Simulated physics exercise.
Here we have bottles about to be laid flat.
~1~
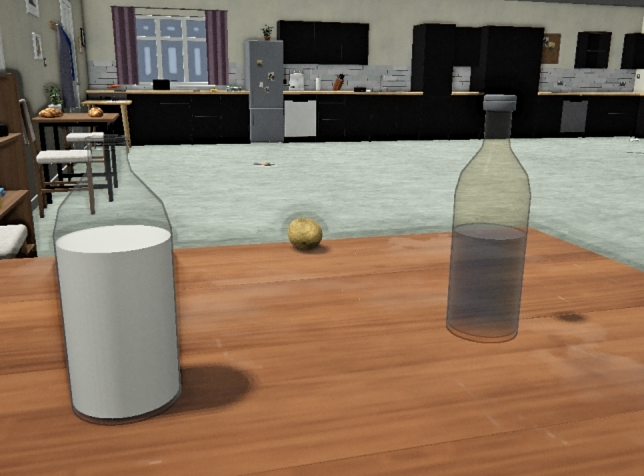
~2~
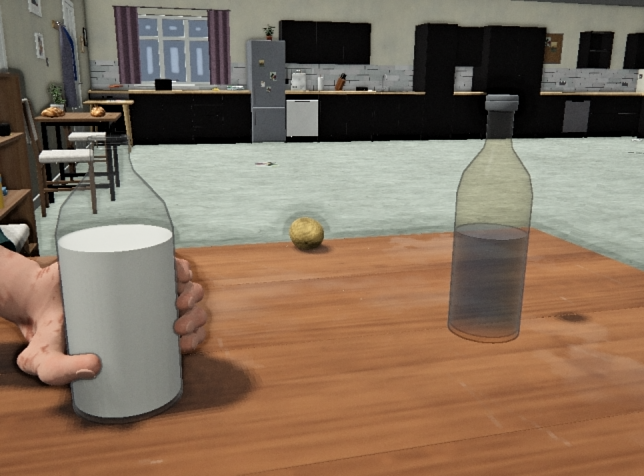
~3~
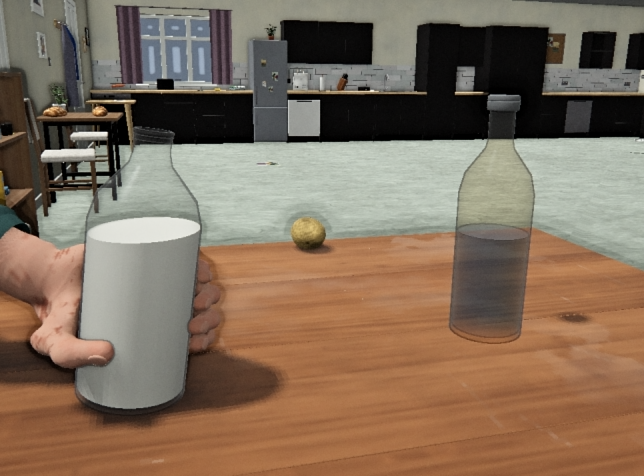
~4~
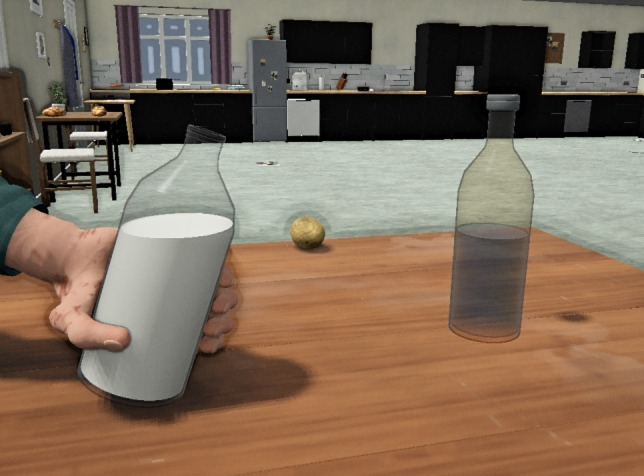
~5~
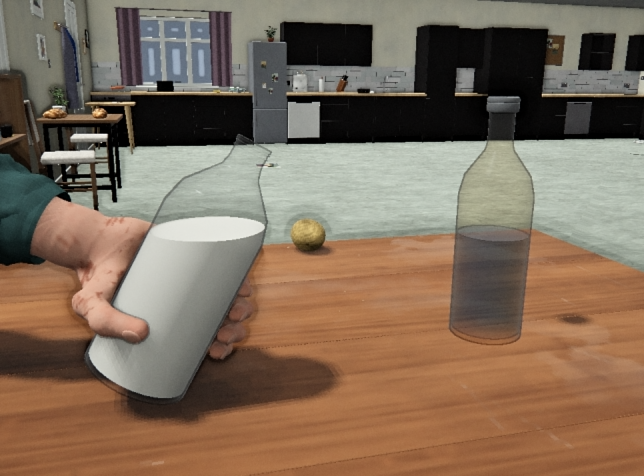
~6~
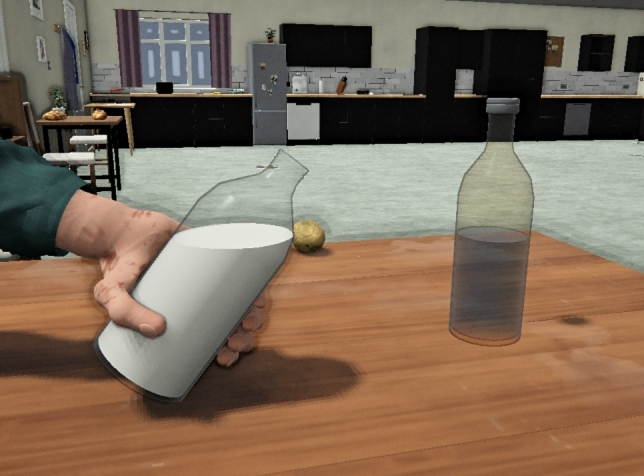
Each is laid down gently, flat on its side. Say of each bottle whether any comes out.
The left one lets some out and the right one holds it all.
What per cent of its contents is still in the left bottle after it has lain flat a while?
Some 45 per cent.
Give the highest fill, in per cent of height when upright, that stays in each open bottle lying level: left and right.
About 26 and 24 per cent.
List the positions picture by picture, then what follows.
Both stand upright; left bottle (117, 271) about two thirds full, open; right bottle (490, 216) about half full, capped, in the first frame.
A hand takes the left bottle; left bottle about two thirds full, surface at (116, 239); right bottle about half full, surface at (491, 232), in the second frame.
The left bottle tips; left bottle (142, 262) about two thirds full; right bottle (494, 217) about half full, in the third frame.
The left bottle tips; left bottle about two thirds full, surface at (178, 226); right bottle about half full, surface at (492, 232), in the fourth frame.
The left bottle tips; left bottle (196, 258) tipped 30°; right bottle (494, 218) about half full, in the fifth frame.
The left bottle tips; left bottle (219, 262) tipped 40°, open; right bottle about half full, surface at (492, 235), capped, in the sixth frame.
Shortly, the left bottle is nearly down; left bottle, no leak.
Then, the left bottle lies flat; left bottle, it leaks.
At the finish, both lie flat; left bottle, it leaks; right bottle, no leak.
